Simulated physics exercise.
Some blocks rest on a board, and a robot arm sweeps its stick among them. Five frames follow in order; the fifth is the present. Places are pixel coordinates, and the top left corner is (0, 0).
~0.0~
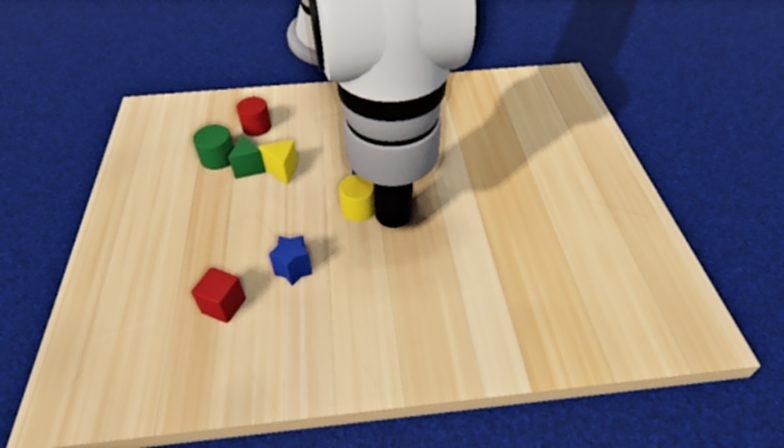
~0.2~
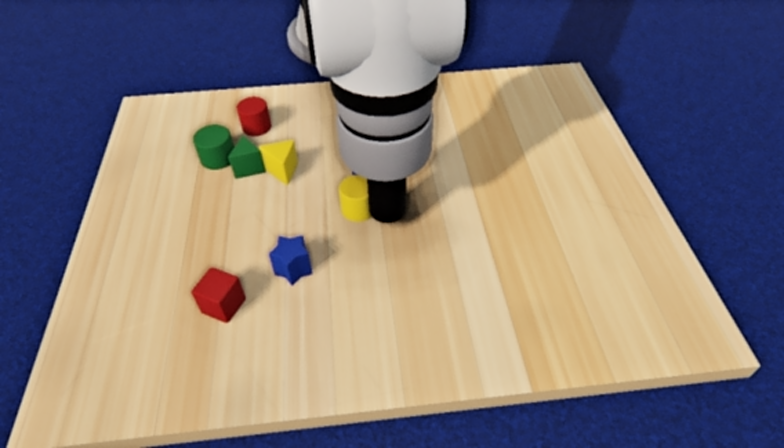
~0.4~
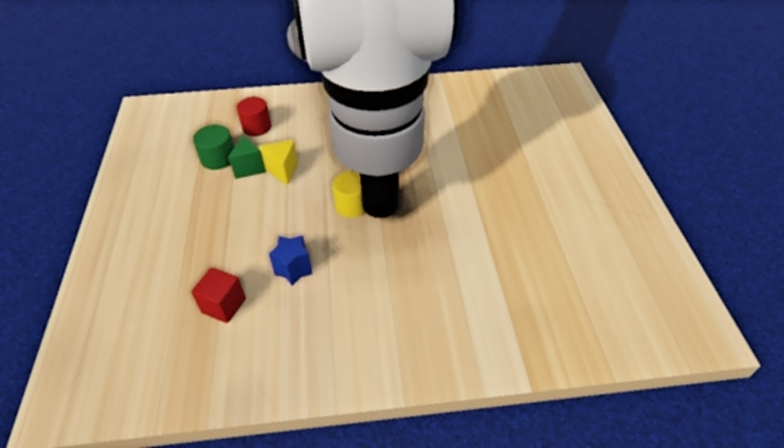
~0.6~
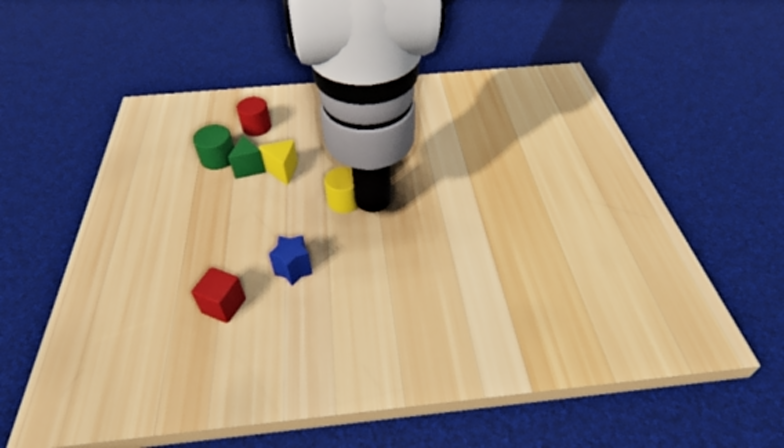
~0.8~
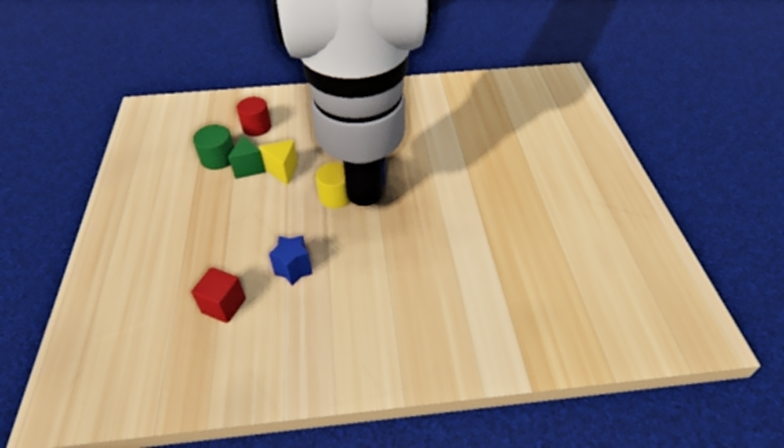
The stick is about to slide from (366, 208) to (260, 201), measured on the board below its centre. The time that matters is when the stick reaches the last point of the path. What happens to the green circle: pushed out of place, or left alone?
It is still on its spot.
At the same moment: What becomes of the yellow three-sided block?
At the end of the path, the yellow three-sided block has moved off its old spot.
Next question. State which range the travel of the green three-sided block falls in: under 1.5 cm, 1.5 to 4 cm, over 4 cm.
The distance will be below 1.5 cm.
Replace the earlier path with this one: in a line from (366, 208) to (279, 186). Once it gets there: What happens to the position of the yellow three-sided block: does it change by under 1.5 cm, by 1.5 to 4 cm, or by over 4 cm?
It shifts by more than 4 cm.
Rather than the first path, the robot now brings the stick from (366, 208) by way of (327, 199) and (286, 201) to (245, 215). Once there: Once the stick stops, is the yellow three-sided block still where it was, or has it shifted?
From what I can tell, it won't keep its place.
On the path given first. One third of the way, stick at (328, 192); yellow circle at (305, 165).
Two thirds of the way, stick at (292, 190); yellow three-sided block at (269, 141), turned 30° clockwise; yellow circle at (280, 158).
At the end, stick at (257, 188); green circle in place; green three-sided block at (240, 144), turned 20° anticlockwise; yellow three-sided block at (270, 131), turned 45° clockwise; yellow circle at (264, 154).
